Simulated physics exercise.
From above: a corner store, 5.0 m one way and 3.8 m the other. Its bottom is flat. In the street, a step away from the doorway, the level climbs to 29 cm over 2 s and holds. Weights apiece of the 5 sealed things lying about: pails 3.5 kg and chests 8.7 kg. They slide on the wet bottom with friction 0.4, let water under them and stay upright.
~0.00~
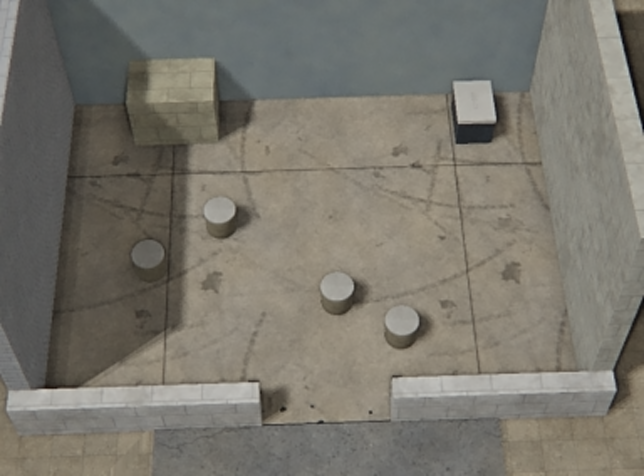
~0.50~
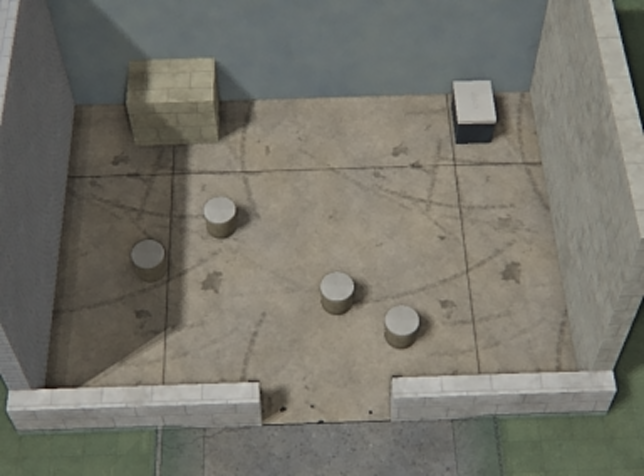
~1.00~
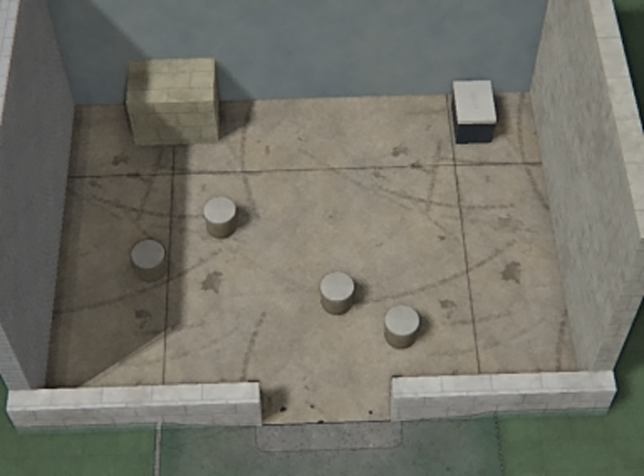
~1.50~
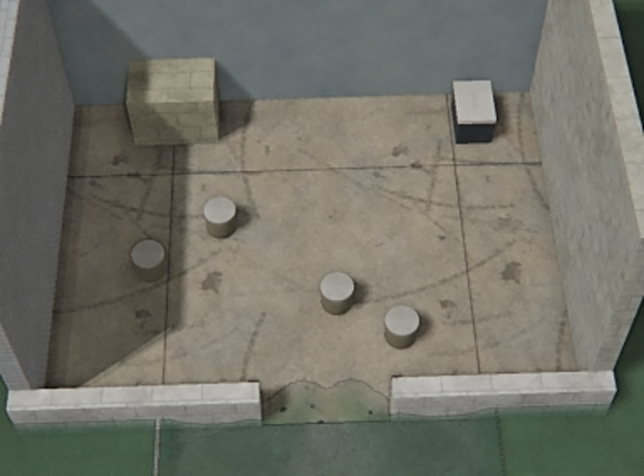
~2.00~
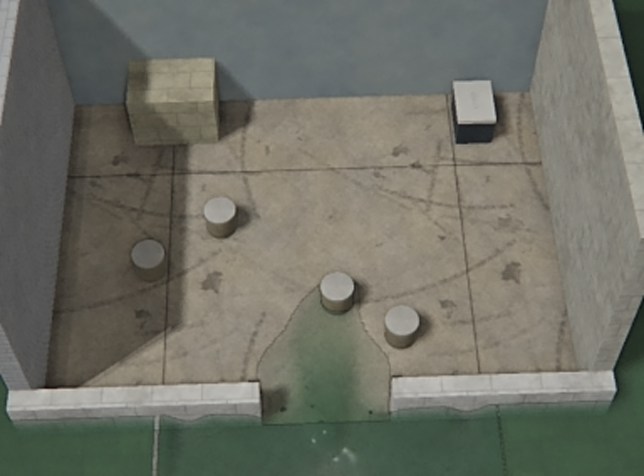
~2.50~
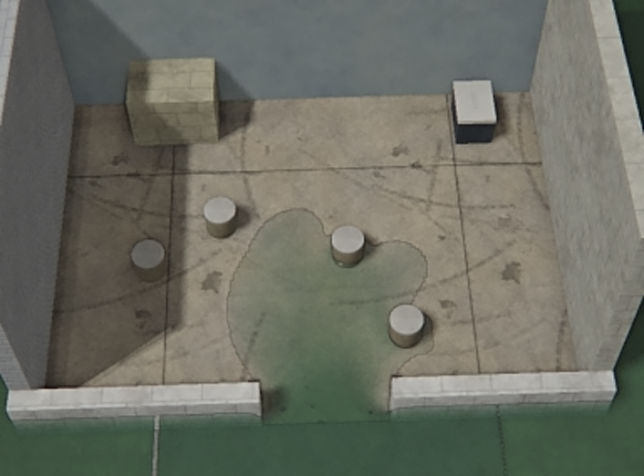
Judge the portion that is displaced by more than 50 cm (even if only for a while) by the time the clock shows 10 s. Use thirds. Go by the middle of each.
Share: Two thirds or more.
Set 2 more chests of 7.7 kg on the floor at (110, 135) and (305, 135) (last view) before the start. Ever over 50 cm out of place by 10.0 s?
In turn: Short of it, past it.
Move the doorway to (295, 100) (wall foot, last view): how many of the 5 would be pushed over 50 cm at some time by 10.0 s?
In that case 5 of them.
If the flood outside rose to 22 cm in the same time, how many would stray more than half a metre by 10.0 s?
In that case 5 of them.
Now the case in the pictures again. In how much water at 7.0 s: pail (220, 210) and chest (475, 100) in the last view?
About 13 and 14 cm.
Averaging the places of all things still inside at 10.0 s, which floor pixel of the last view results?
Around (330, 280).
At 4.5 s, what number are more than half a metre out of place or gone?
4 of them.
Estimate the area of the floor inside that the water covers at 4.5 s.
Some 16 m2.
After 3.5 s 3 of 5 are over 50 cm from their spots; 0 afloat.
After 4.5 s 4 of 5 are over 50 cm from their spots; 3 afloat.
After 7.0 s 4 of 5 are over 50 cm from their spots; 4 afloat.
After 10.0 s 4 of 5 are over 50 cm from their spots, and 5 have been at some point; 5 afloat.
